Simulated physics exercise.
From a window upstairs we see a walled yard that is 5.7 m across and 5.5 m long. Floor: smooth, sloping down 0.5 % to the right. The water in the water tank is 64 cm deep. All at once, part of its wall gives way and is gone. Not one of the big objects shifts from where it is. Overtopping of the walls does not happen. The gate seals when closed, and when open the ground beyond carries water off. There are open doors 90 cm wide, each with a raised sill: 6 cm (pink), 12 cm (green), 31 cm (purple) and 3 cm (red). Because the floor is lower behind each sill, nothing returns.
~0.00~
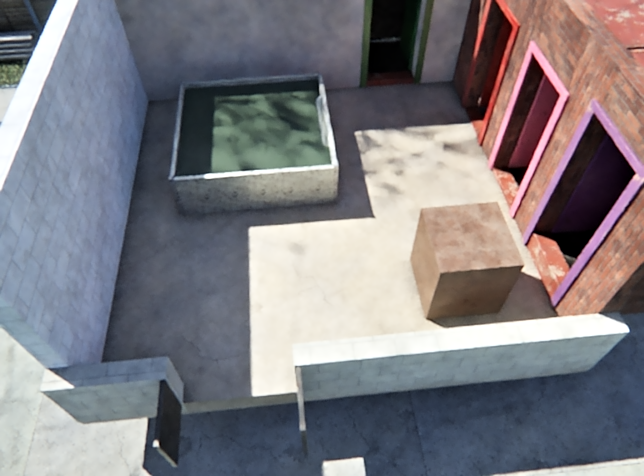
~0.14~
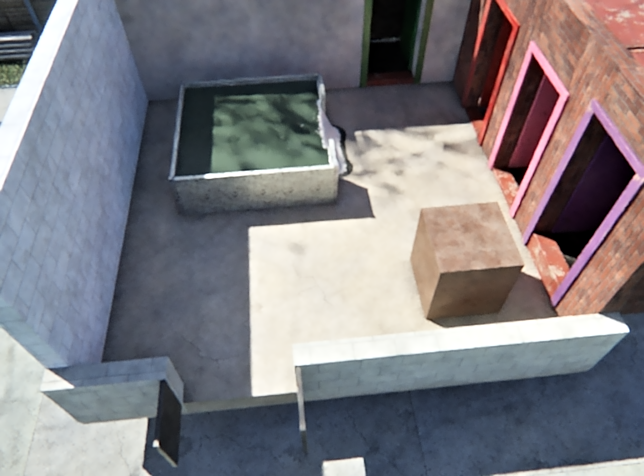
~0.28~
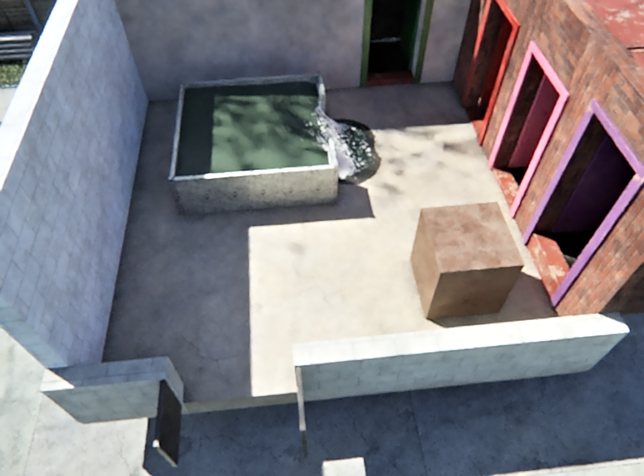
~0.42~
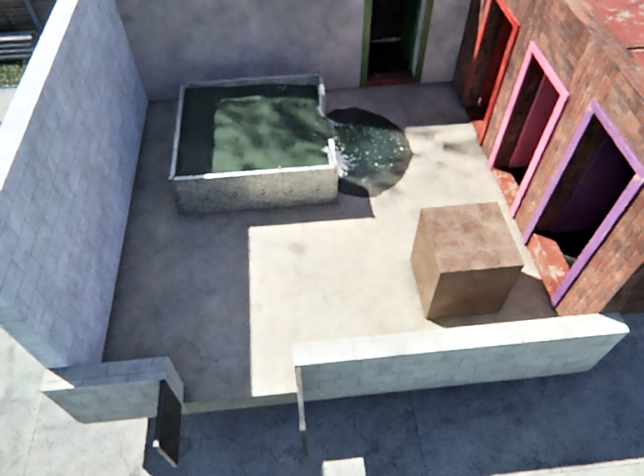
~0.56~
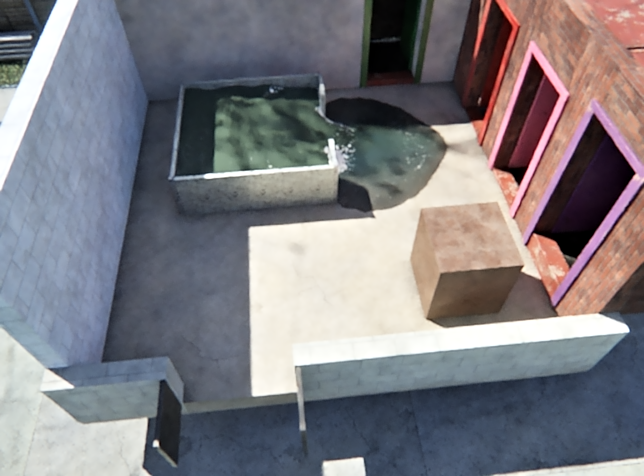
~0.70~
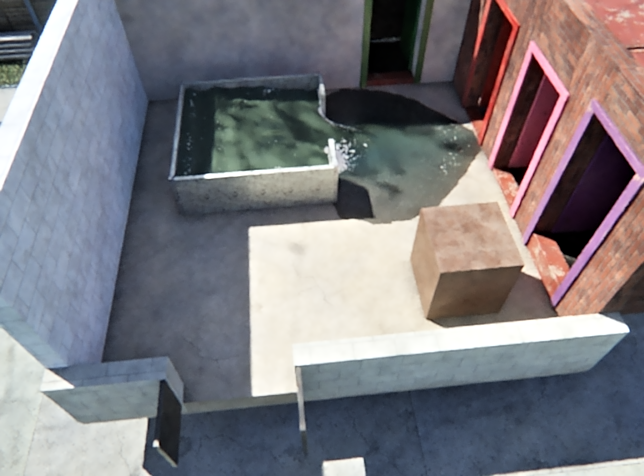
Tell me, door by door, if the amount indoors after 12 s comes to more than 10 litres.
Door by door: The pink door lets in more than 10 litres; the green door lets in more than 10 litres; the purple door lets in no more than 10 litres; the red door lets in more than 10 litres.
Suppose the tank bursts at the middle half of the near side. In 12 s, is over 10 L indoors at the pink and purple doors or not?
Log - pink: Threshold not reached, purple: Threshold not reached.
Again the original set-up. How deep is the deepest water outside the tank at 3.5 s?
About 26 cm at most.
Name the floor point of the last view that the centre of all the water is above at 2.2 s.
The water is centred near (317, 155).
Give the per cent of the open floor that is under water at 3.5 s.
Around 45 per cent.
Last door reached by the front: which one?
That's the purple door.
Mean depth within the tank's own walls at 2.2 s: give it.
It averages close to 38 cm.
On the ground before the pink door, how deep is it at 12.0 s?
Around 8.5 cm there.
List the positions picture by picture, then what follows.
In the first frame, still water, 64 cm deep, in the water tank at (254, 126).
In the second frame, water pours out at (325, 142) and has run 0.6 m, to a hidden place; typically 9 cm deep outside, 64 cm at the water tank's back.
In the third frame, water pours out at (325, 143) and has run 0.9 m, to (362, 128); typically 11 cm deep outside, 64 cm at the water tank's back.
In the fourth frame, water pours out at (325, 143) and has run 1.3 m, to (398, 133); typically 8 cm deep outside, 64 cm at the water tank's back.
In the fifth frame, the front is at (441, 144), 1.9 m from the gap at (325, 142); 3.4 m2 of floor is under water; 64 cm left at the back of the water tank.
In the sixth frame, water pours out at (325, 142) and has run 2.5 m, to (474, 137); typically 5 cm deep outside, 59 cm at the water tank's back.
After 1.4 s water covers 35 % of the floor and is deepest (36 cm) near (337, 149); pink door 19 cm at the sill, 14 L in, green door 9 cm at the sill, 0 L in, purple door not reached, red door 12 cm at the sill, 69 L in.
After 2.2 s water covers 35 % of the floor and is deepest (30 cm) near (474, 162); pink door 22 cm at the sill, 90 L in, green door 14 cm at the sill, 2 L in, purple door 12 cm at the sill, 0 L in, red door 21 cm at the sill, 205 L in.
After 3.5 s water covers 45 % of the floor and is deepest (26 cm) near (566, 344); pink door 17 cm at the sill, 188 L in, green door 14 cm at the sill, 16 L in, purple door 10 cm at the sill, 0 L in, red door 21 cm at the sill, 427 L in.
After 7.0 s water covers 85 % of the floor and is deepest (16 cm) near (560, 331); pink door 12 cm at the sill, 291 L in, green door 10 cm at the sill, 23 L in, purple door 12 cm at the sill, 0 L in, red door 13 cm at the sill, 722 L in.
After 12.0 s water covers 100 % of the floor and is deepest (10 cm) near (144, 127); pink door 8 cm at the sill, 330 L in, green door 5 cm at the sill, 23 L in, purple door 9 cm at the sill, 0 L in, red door 9 cm at the sill, 886 L in.
